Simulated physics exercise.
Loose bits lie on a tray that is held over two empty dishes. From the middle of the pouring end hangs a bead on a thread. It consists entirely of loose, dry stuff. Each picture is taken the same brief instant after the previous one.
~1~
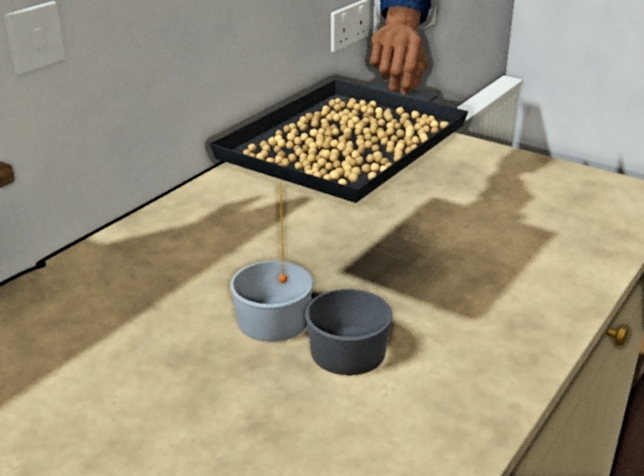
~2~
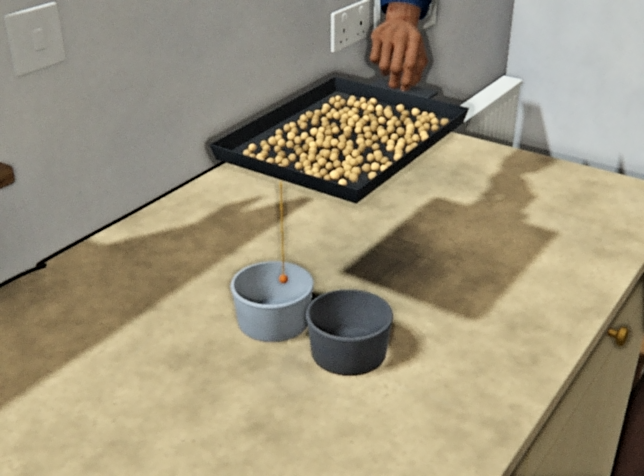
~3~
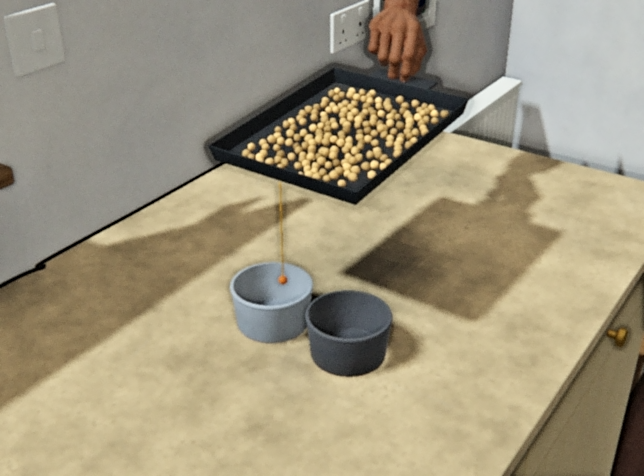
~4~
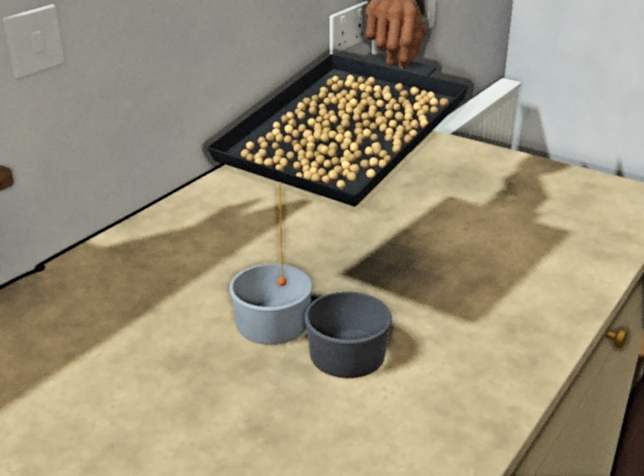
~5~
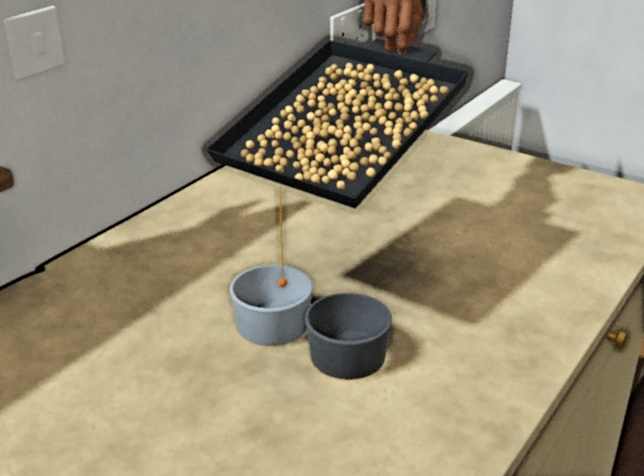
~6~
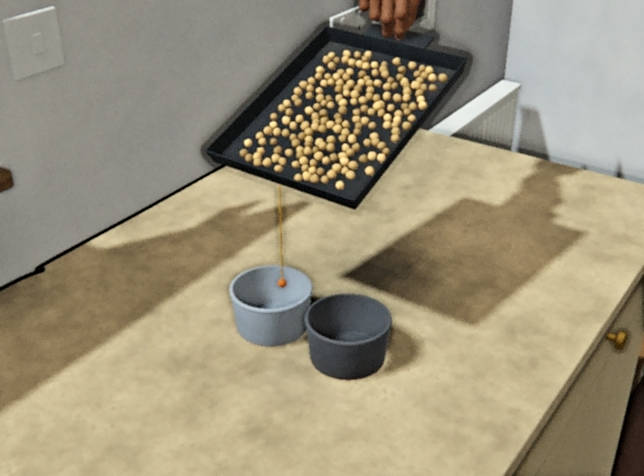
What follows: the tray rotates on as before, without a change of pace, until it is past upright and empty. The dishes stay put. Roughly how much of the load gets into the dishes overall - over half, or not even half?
Minority caught.
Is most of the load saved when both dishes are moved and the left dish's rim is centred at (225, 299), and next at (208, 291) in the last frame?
First shift, a majority share; second shift, a majority share.
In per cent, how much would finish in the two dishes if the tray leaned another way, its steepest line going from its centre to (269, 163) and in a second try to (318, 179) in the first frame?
About 10 % and 40 %.
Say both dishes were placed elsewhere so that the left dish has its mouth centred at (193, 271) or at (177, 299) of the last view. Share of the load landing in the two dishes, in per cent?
First try: Roughly 20 per cent; second try: Roughly 60 per cent.
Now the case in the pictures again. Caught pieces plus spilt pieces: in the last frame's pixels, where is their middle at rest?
Around (261, 377).
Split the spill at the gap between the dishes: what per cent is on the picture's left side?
Reading: Around 90 %.
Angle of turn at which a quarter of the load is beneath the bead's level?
120°.
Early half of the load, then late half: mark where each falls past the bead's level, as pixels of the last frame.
Near (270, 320) to start, and near (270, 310) afterwards.
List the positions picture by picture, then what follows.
In the first frame, corners of the pouring end at (215, 143) and (356, 186), level; middle of the load at (347, 136), dried chickpeas; left dish at (248, 317); right dish at (326, 350); bead on its thread at (283, 279).
In the second frame, corners of the pouring end at (215, 144) and (356, 187), level; middle of the load at (347, 135).
In the third frame, corners of the pouring end at (214, 145) and (355, 189), tipped barely, level across its low end; middle of the load at (347, 130).
In the fourth frame, corners of the pouring end at (212, 147) and (354, 191), tipped a little, level across its low end; middle of the load at (345, 124).
In the fifth frame, corners of the pouring end at (212, 148) and (354, 194), tipped a little, level across its low end; middle of the load at (345, 117).
In the sixth frame, corners of the pouring end at (210, 149) and (353, 196), tipped clearly, level across its low end; middle of the load at (343, 111); left dish at (247, 322); right dish at (325, 354).
Soon after the last picture, tray tipped steeply; nearly all on the tray; a stray few in the air.
A little later, tray tipped past a quarter turn; most on the tray; a stray few in the right dish; a small part outside both; a stray few in the air.
Later still, tray tipped past a quarter turn; a small part in the right dish; a stray few in the left dish; nearly all outside both.
At rest, tray tipped past a quarter turn; a small part in the right dish; a stray few in the left dish; nearly all outside both.
